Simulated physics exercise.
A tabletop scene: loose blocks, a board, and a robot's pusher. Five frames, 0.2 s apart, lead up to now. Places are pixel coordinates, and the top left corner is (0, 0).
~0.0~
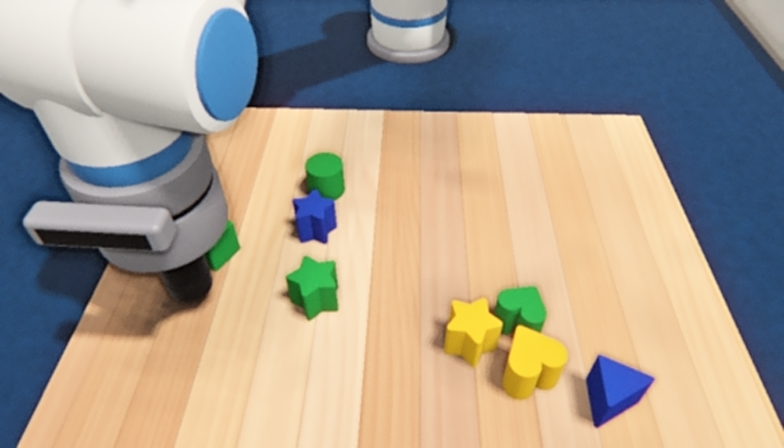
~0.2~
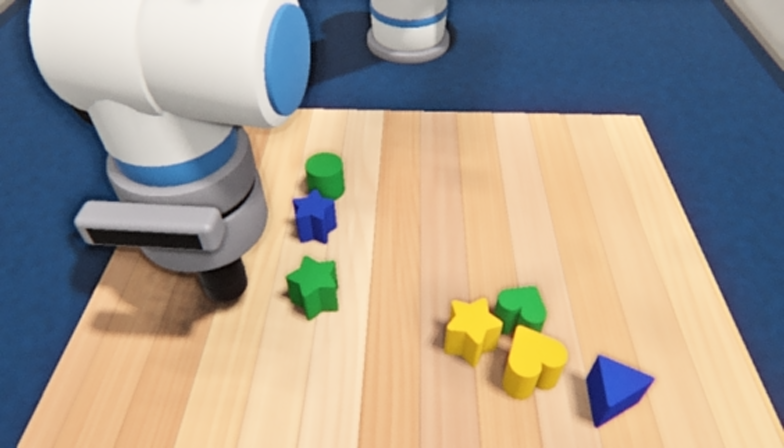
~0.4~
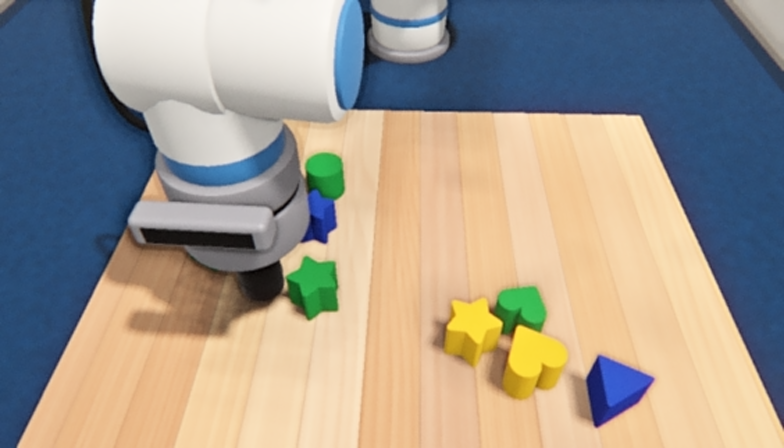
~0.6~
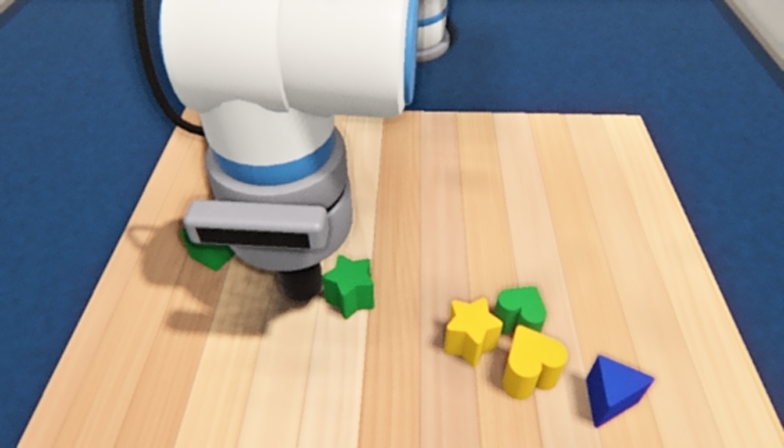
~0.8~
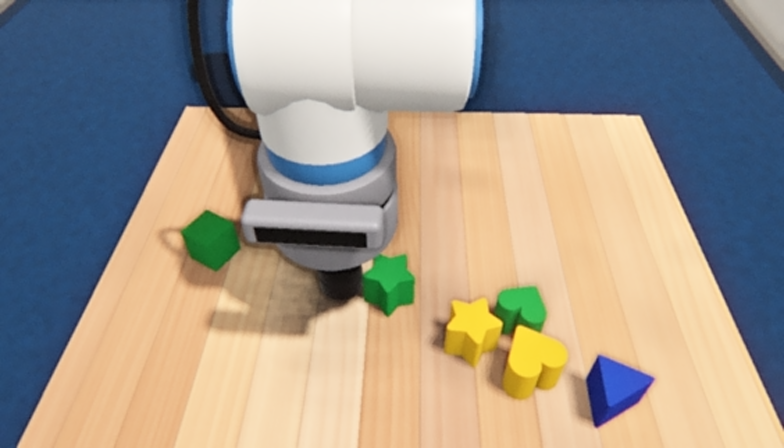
A robot arm moved rightward across a wooden tabletop scattered with green, blue and yellow blocks, reached the green star, and pushed it to the right while the yellow star stayed put.
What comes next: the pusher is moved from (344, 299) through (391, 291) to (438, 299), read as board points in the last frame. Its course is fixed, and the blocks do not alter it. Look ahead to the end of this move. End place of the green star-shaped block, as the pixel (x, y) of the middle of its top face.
At pixel (477, 257).
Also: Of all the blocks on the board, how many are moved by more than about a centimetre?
The answer is one block, counting only moves over 1 cm.
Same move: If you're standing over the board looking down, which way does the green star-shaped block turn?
Bird's-eye view: Counterclockwise.
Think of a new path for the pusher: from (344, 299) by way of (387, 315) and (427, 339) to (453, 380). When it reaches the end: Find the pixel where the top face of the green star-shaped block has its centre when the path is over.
(431, 270)
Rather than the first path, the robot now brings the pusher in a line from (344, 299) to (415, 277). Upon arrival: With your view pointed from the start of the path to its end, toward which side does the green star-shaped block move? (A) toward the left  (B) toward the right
The correct letter is B.
The first path, step by step. Halfway along, pusher (392, 277); green star-shaped block (439, 262).
At the end, pusher (439, 284); green star-shaped block (477, 258), turned 40° anticlockwise; yellow star-shaped block not moved.
